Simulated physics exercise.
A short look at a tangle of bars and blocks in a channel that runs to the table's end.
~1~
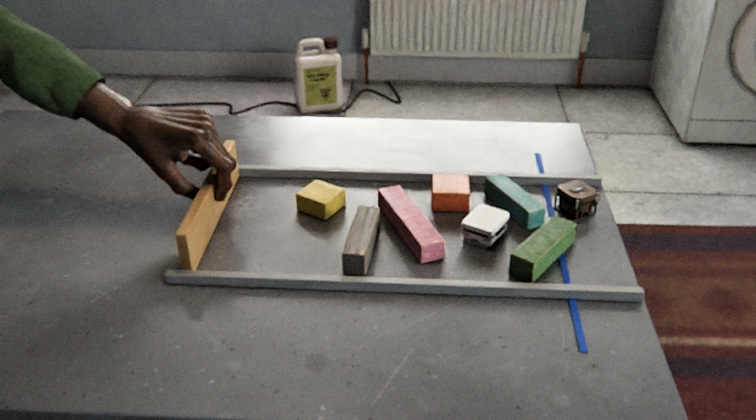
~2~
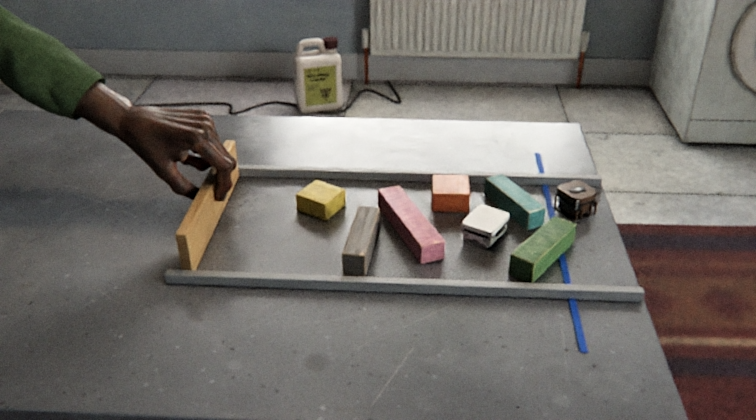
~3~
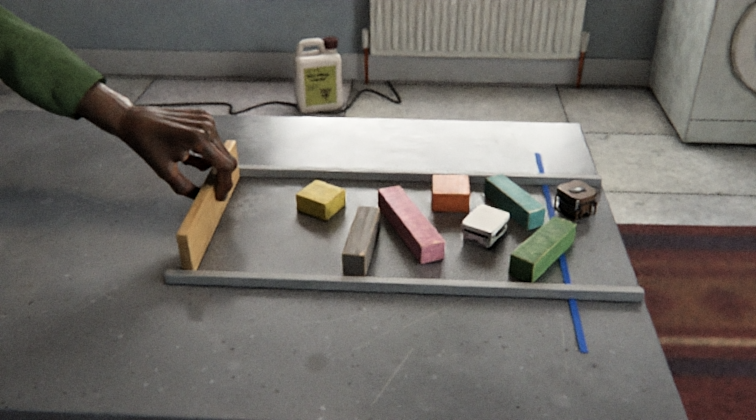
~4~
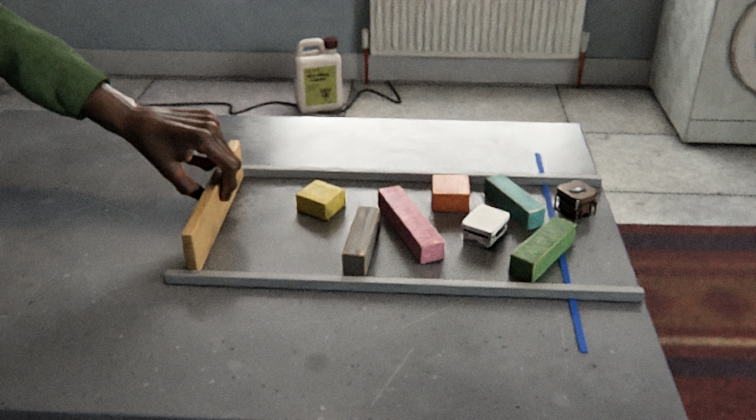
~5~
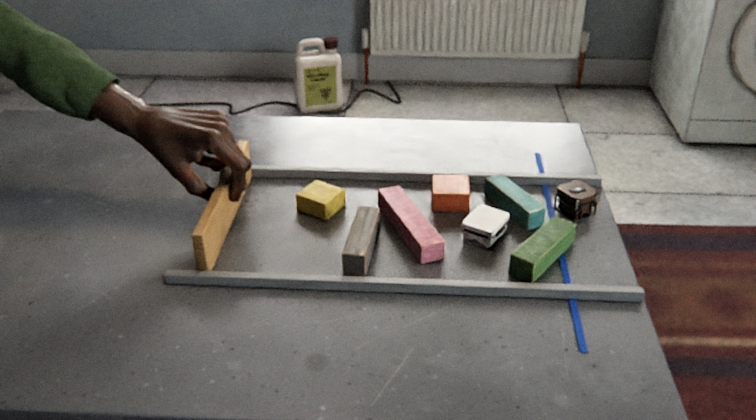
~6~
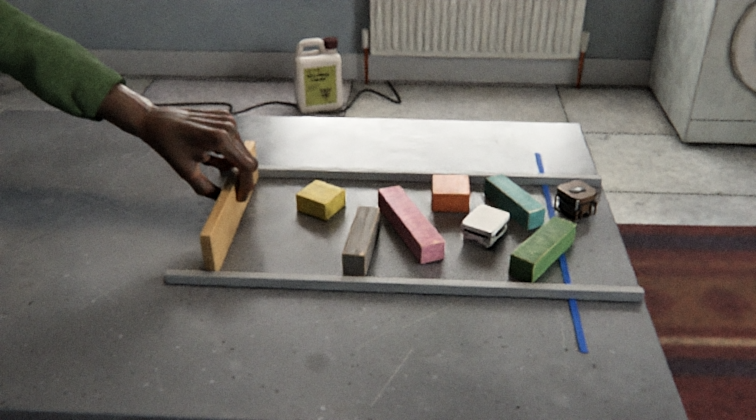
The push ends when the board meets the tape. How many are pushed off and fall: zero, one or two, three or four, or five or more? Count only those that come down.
The number that fall off is three or four.
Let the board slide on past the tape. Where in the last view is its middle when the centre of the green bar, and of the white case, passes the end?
At (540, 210) for the green bar; at (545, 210) for the white case.
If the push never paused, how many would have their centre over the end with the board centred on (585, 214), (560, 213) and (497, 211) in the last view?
The counts: 5, 4 and 0.
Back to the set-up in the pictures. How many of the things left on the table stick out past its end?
Overhanging: 1.
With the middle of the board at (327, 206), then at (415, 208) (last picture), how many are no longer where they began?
First 1, then 6.
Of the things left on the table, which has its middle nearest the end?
That is the pink bar.
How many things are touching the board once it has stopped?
3 of them.
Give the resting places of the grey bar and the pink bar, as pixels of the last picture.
First (574, 247), then (608, 234).
Early on, none off yet; brown case at rest near (576, 200); green bar at rest near (543, 249); turquoise bar at rest near (514, 201).
Finally, the number that fall off is three or four; lost, white case, turquoise bar, green bar and brown case.
